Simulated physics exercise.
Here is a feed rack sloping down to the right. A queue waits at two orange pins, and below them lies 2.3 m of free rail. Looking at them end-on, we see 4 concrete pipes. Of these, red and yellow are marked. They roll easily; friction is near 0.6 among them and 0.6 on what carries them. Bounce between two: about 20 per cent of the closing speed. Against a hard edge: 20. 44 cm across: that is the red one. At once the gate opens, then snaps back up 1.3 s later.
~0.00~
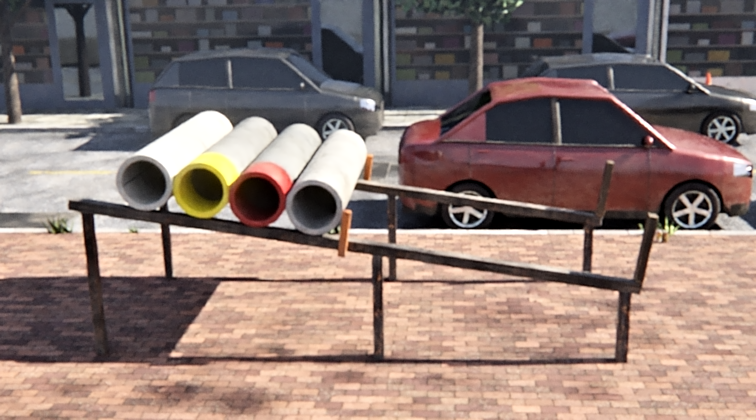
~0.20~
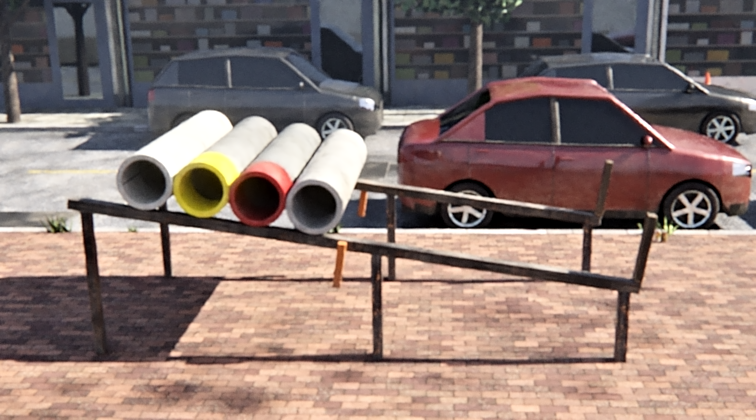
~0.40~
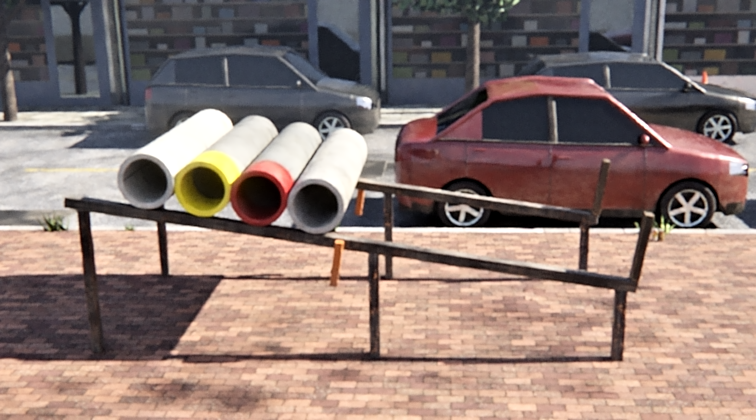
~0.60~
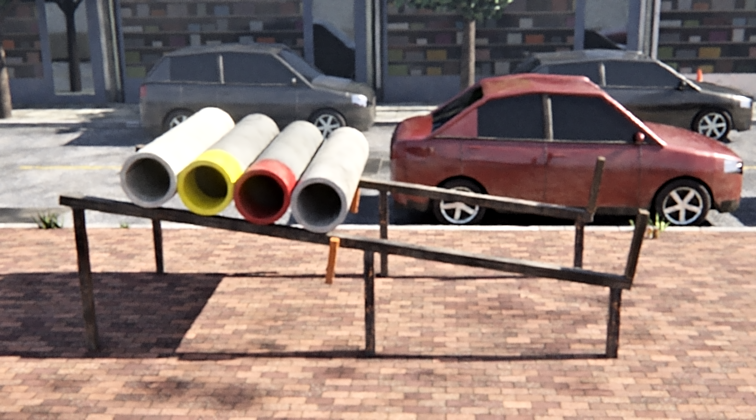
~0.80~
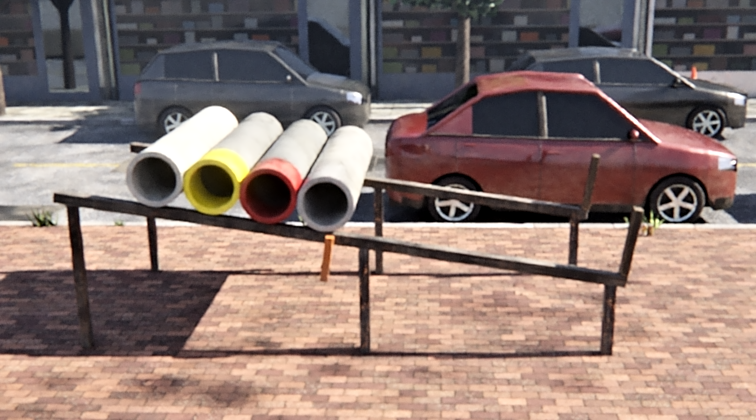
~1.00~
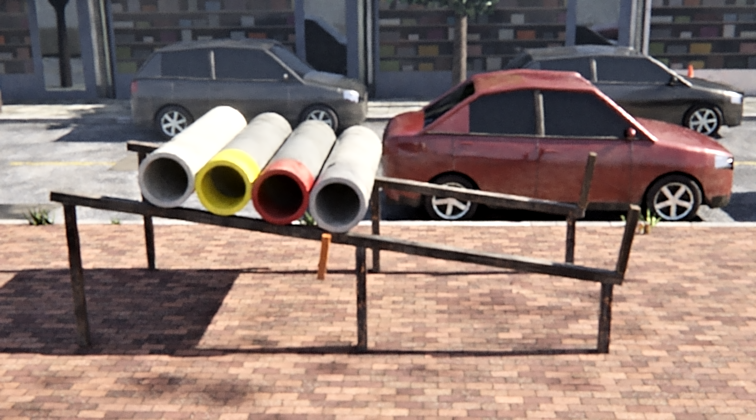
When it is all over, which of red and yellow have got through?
Here red makes the descent, and yellow is kept up top.
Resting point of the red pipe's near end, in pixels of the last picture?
Rest position in the last view: About (537, 234).
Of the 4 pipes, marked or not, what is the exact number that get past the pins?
2.
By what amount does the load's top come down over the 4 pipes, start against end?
15 cm.
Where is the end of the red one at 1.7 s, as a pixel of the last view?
(353, 142), roughly.
Then, 1.3 s in, red is on the rails, 15 cm above the pins, rolling right; yellow is on the rails, 60 cm above the pins, rolling right; 1 below the pins.
Then, 1.7 s in, red is in the air, 10 cm below the pins, rolling right; yellow is on the rails, 35 cm above the pins, rolling right; 2 below the pins.
In the end (3.2 s), red is on the rails, 160 cm below the pins; yellow is on the rails, 25 cm above the pins; 2 below the pins.
